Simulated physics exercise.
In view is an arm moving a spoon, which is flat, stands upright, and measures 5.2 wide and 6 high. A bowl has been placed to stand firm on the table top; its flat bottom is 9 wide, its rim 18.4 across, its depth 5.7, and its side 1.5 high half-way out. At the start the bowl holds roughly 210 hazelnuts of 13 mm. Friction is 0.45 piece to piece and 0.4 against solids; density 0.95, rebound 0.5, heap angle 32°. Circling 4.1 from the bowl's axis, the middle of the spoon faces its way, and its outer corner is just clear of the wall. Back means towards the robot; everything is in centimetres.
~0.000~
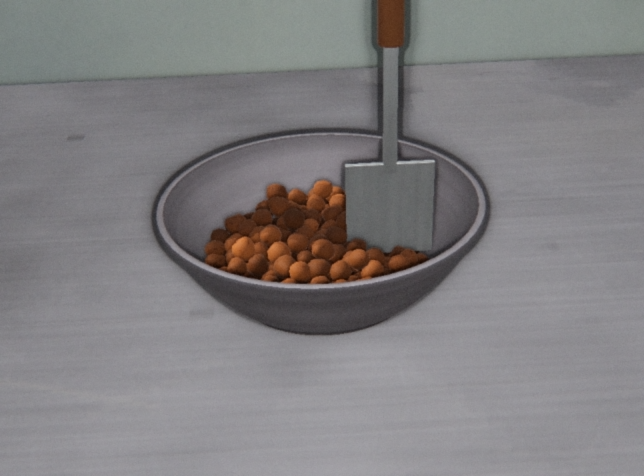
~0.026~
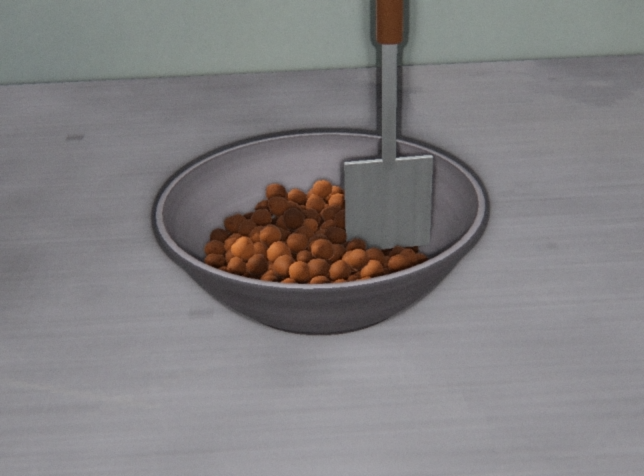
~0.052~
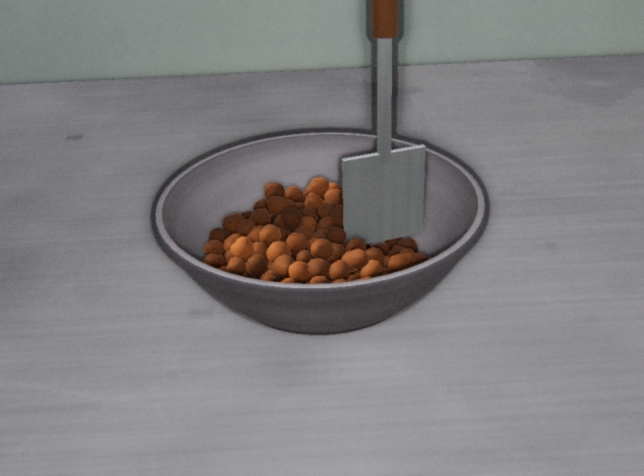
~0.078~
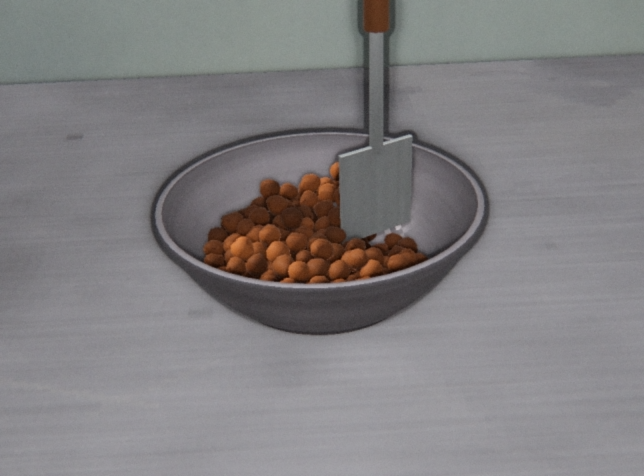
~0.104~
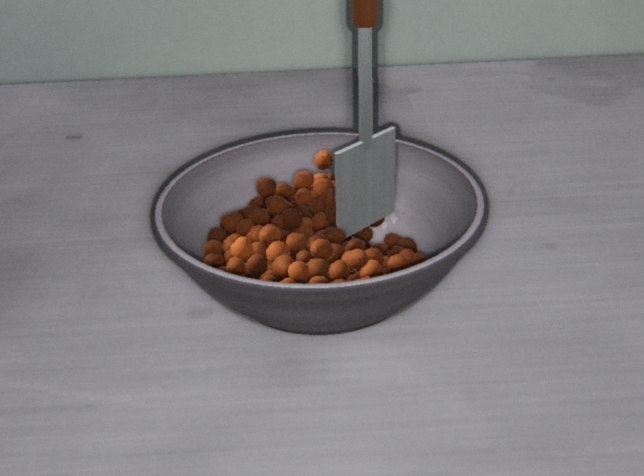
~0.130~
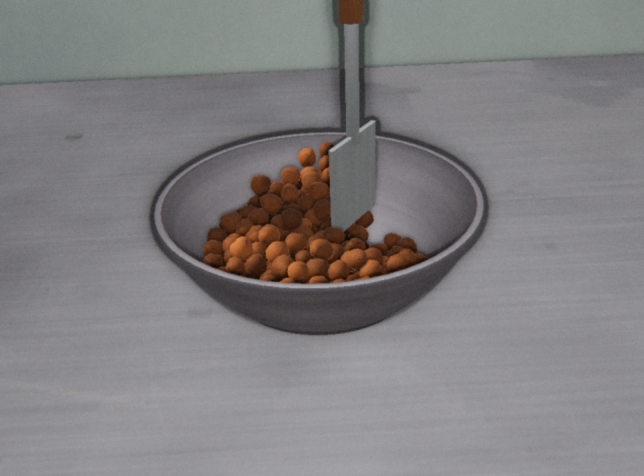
On a grey worktop, a flat metal spatula with a brown handle swept leftward through a bowl of round brown nuts, turning edge-on as it pushed some of them into a higher heap.
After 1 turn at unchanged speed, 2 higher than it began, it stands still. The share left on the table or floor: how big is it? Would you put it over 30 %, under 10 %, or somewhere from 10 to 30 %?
I would put it under 10 %.
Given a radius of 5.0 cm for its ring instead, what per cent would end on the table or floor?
It would come to about 0 per cent.
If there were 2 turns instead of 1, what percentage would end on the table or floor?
About 10 per cent.
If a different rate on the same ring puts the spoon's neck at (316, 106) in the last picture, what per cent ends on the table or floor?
Roughly 20 percent of it.
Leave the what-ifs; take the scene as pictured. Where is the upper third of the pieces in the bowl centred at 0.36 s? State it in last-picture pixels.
Centre of upper third: Approx. (223, 235) px.
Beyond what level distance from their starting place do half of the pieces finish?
I'd estimate close to 5 cm.
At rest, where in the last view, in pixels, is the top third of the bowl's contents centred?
The centre is near pixel (357, 234).
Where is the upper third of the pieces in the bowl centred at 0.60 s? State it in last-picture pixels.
About (379, 261).
After 0.36 s, 173° round, highest piece 8 above the table; 204 in the bowl, 2 on the table or floor, 3 in flight or on the tool.
After 0.60 s, 291° round, highest piece 8 above the table; 196 in the bowl, 11 on the table or floor, 2 in flight or on the tool.
After 0.91 s, 0° round, highest piece 7 above the table; 195 in the bowl, 14 on the table or floor.
After 1.61 s, 0° round, highest piece 7 above the table; 195 in the bowl, 14 on the table or floor.
At rest, 195 in the bowl, 14 on the table or floor. That is 7 % on the table or floor.
